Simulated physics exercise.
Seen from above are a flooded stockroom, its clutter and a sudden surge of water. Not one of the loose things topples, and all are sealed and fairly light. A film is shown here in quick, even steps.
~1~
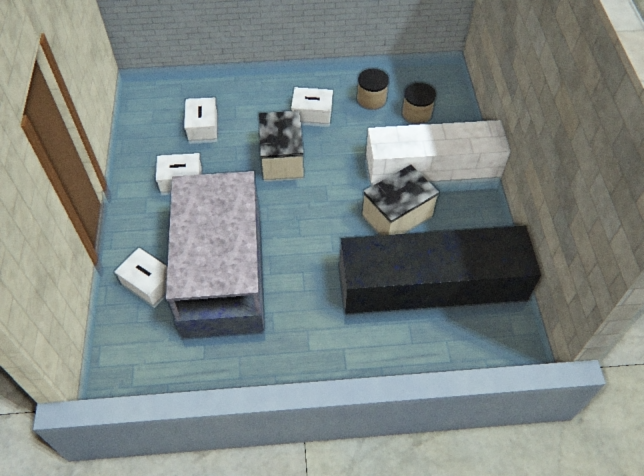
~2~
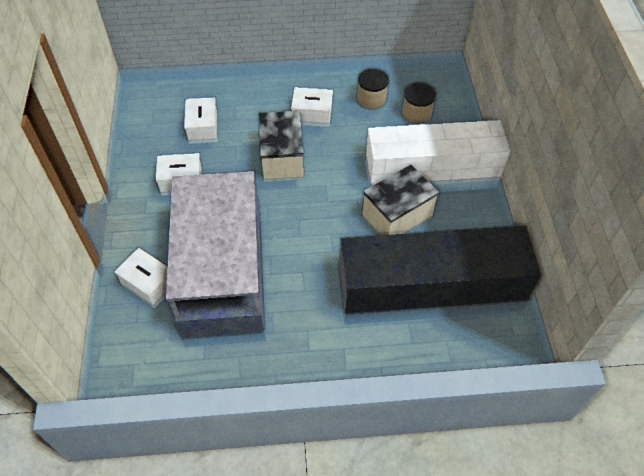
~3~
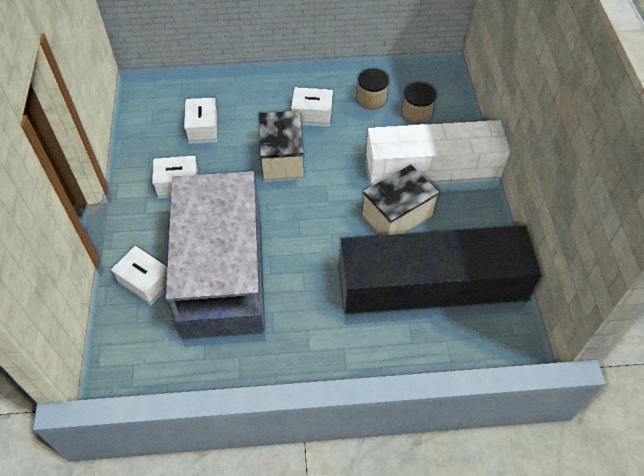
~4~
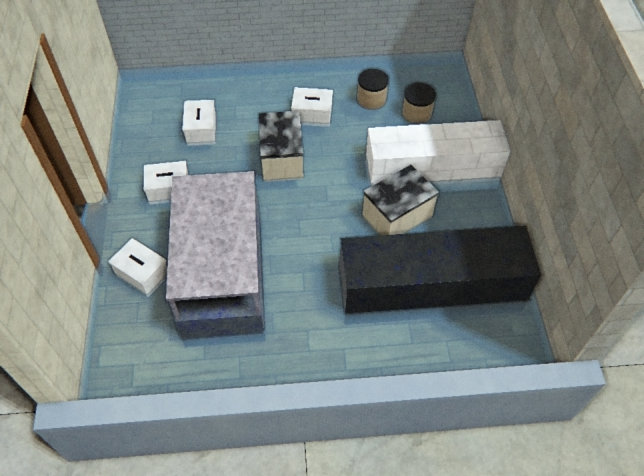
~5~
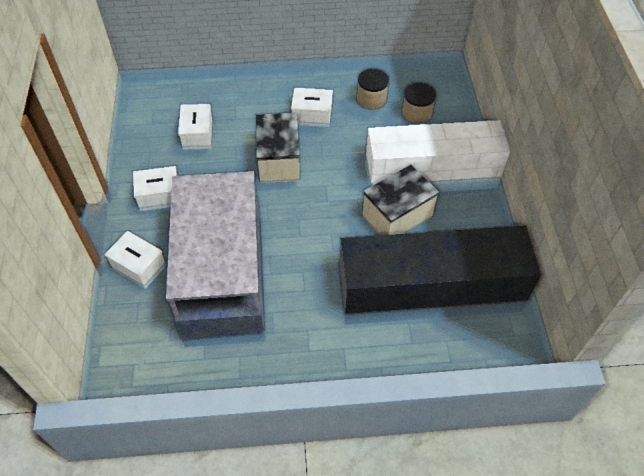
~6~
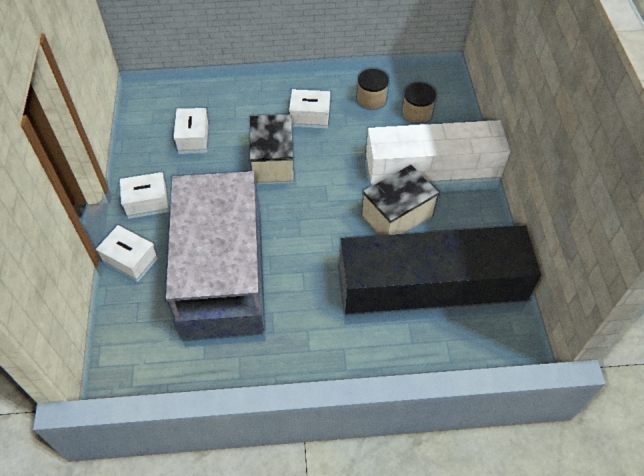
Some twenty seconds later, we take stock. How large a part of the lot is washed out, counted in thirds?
It comes out within one to two thirds.
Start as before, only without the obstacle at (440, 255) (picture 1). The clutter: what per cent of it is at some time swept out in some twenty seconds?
Roughly 50 in a hundred.
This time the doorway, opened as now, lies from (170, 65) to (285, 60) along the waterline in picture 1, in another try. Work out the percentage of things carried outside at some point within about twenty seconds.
About 100 %.
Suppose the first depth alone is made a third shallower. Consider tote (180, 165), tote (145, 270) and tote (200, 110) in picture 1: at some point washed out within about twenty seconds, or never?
In turn: Out, gone, yes.
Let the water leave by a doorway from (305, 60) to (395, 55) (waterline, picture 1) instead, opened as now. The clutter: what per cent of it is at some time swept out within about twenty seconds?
About 90 per cent.
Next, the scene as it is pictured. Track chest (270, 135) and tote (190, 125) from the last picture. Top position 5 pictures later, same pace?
Near (234, 139) and (160, 138).
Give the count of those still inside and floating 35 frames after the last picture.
Tally: 4.
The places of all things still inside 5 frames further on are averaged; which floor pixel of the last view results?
Mean floor position: Approx. (304, 155) px, last view.
A moment on, 2 of 8 are out; 6 afloat.
Next, 3 of 8 are out; 5 afloat.
Later, 4 of 8 are out; 4 afloat.
In the end, 4 of 8 are out; 4 afloat.
